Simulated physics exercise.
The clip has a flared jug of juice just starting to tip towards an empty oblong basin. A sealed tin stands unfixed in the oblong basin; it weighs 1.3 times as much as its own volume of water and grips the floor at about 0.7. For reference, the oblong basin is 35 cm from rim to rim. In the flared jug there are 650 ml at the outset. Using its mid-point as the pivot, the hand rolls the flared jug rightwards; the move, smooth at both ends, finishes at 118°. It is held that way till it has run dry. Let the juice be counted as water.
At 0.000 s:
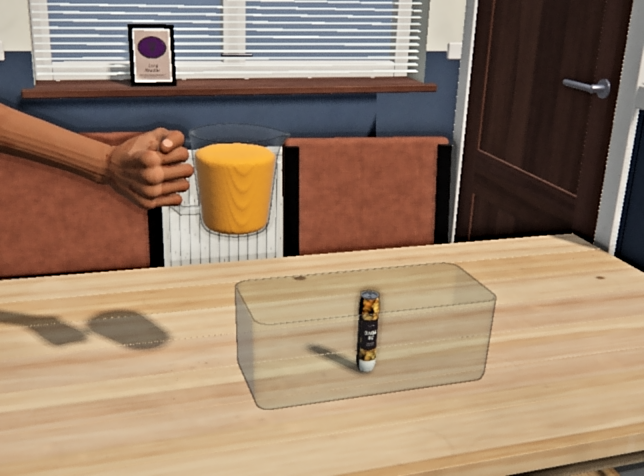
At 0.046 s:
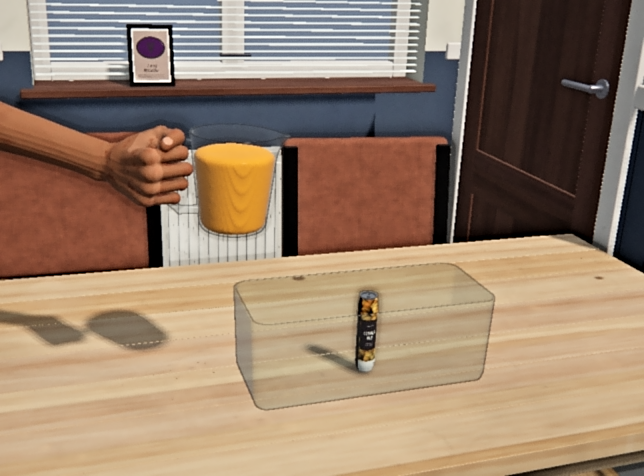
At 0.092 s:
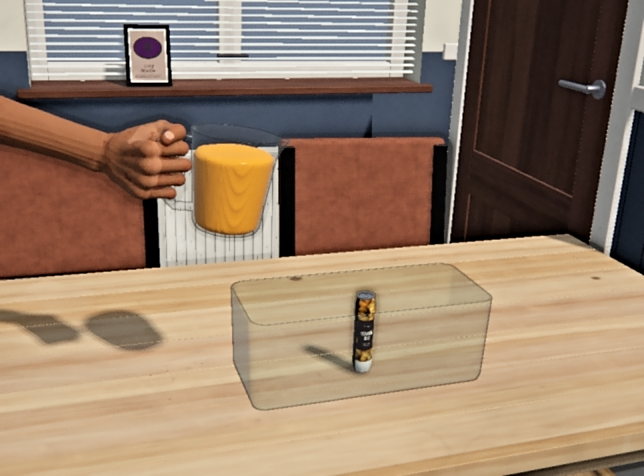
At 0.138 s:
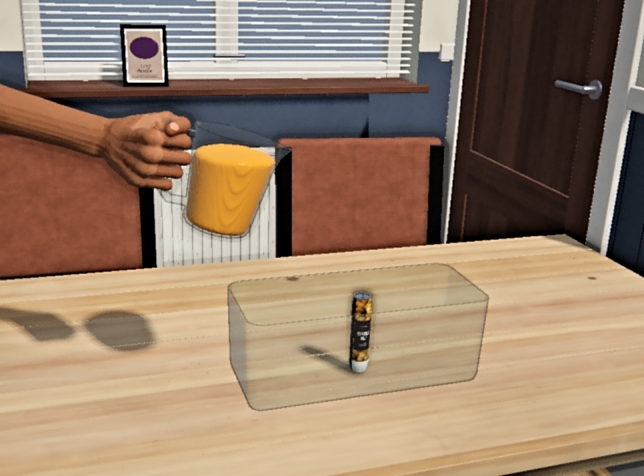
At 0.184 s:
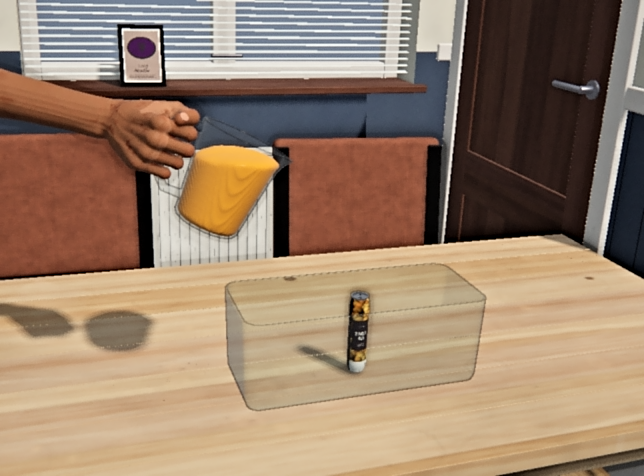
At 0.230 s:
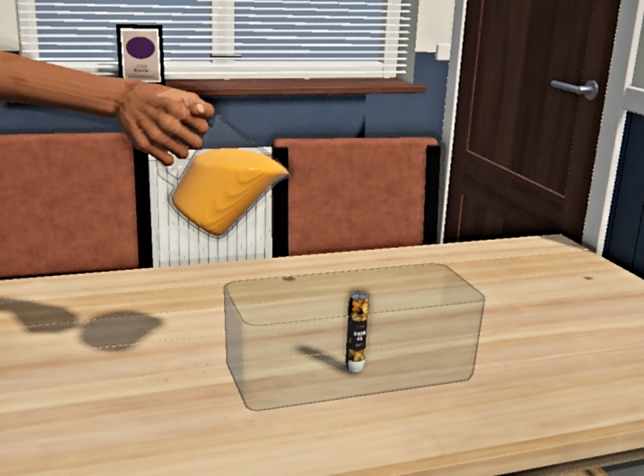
At first, a hand holds a clear flared jug of orange juice nearly upright above a wooden table, where a small tin stands by an empty see-through oblong basin. The hand then rolls the jug rightwards, slowly and then more steeply, until the juice slants up to its pouring edge.
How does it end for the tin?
The tin stays on its feet.
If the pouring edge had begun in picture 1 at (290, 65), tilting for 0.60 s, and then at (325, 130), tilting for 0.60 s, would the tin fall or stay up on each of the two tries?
First it tips over; then it tips over.
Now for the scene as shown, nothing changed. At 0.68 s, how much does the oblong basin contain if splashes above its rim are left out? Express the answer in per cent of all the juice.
I'd say roughly 84 in a hundred of it.
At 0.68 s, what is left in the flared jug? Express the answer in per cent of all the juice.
4 in a hundred, give or take.
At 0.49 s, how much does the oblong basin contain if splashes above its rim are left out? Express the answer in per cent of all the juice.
Near 20 in a hundred.
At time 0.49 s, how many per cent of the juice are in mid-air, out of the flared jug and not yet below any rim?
It comes to roughly 36 per cent.
By 0.49 s the tilt is 109° and 44 per cent is still to pour; the tin stands where it began.
By 0.68 s the tilt is 118° and 4 per cent is still to pour; the tin stands where it began.
By 0.88 s the tilt is 118° and 0 per cent is still to pour; the tin stands where it began.
By 1.10 s the tilt is 118° and 0 per cent is still to pour; the tin stands where it began.
At rest the tin stands where it began.
